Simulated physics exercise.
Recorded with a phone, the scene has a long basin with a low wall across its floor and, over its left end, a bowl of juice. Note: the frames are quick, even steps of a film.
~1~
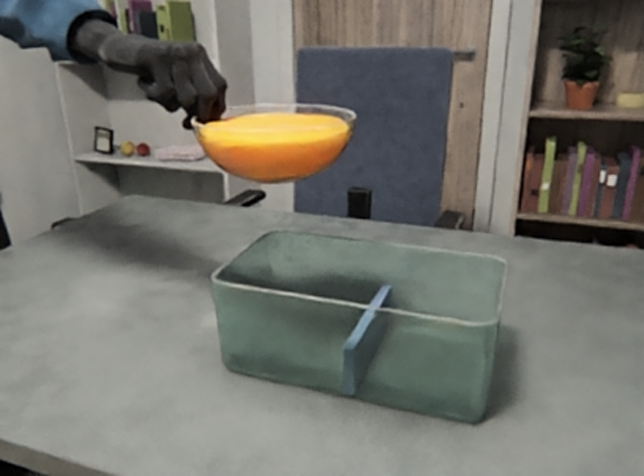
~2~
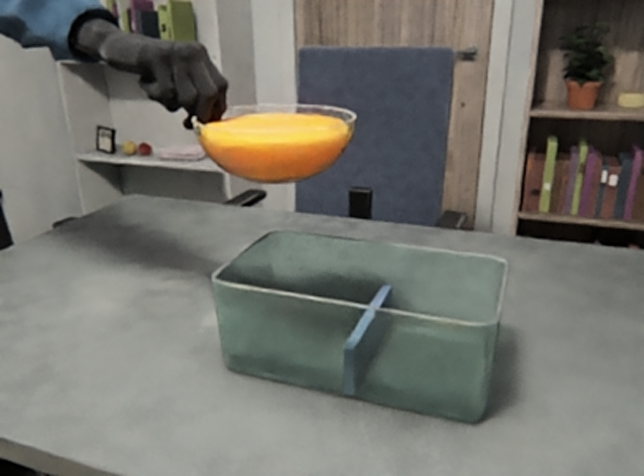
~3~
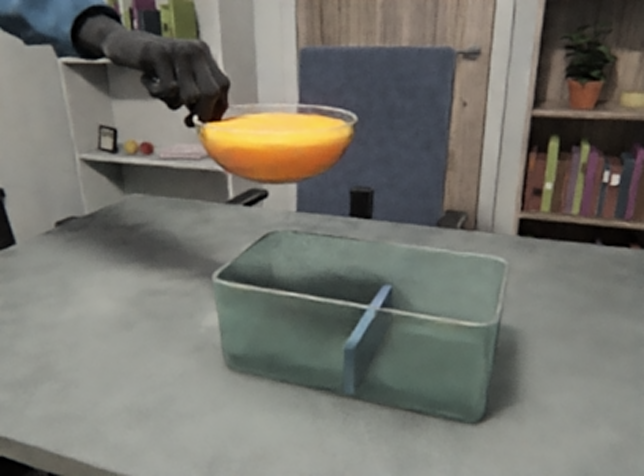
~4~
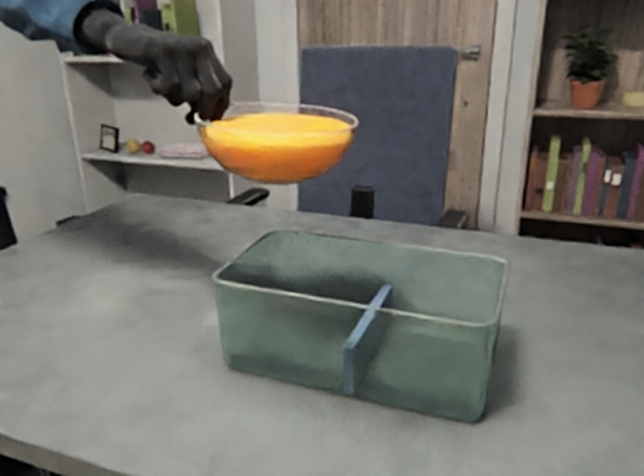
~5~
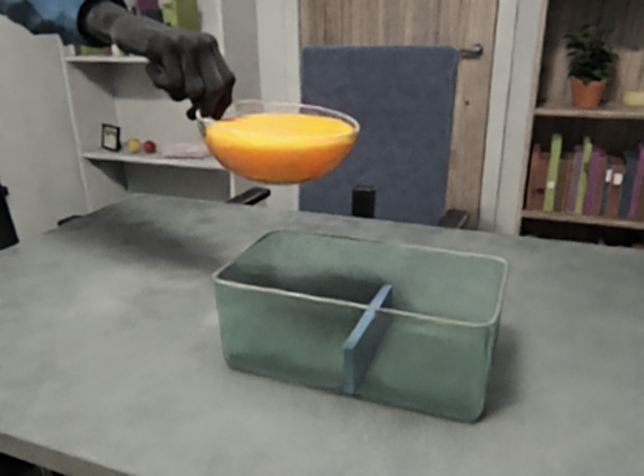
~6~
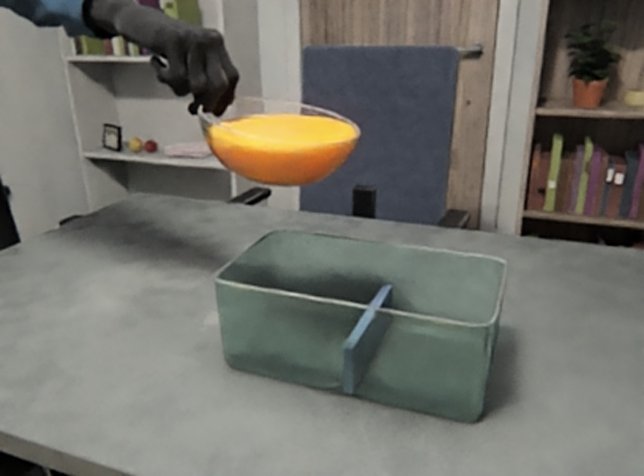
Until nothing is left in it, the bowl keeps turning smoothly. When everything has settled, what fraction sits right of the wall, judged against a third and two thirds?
High range.
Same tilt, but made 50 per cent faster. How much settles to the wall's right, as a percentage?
It comes to near 75 per cent.
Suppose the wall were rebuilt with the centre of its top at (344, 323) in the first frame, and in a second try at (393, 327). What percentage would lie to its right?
Estimated: 90 % first, 65 % second.
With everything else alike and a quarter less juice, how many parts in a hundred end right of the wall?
Best guess: Around 75 %.
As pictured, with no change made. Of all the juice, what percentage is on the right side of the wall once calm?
Share approx. 80 %.
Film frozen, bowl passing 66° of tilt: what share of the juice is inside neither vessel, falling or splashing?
30 %.
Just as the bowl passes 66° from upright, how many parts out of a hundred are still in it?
Remaining share, estimated: 25 %.
A moment on, the bowl is tipped part way and 25 per cent is still to pour, 2 is left of the wall and 42 right of it.
Next, the bowl is tipped right over and 0 per cent is still to pour, 18 is left of the wall and 82 right of it.
Then the bowl is tipped right over and 0 per cent is still to pour, 18 is left of the wall and 82 right of it.
Later the bowl is tipped right over and 0 per cent is still to pour, 18 is left of the wall and 82 right of it.
Finally, 18 per cent lies left of the wall, 82 right of it and 1 outside.
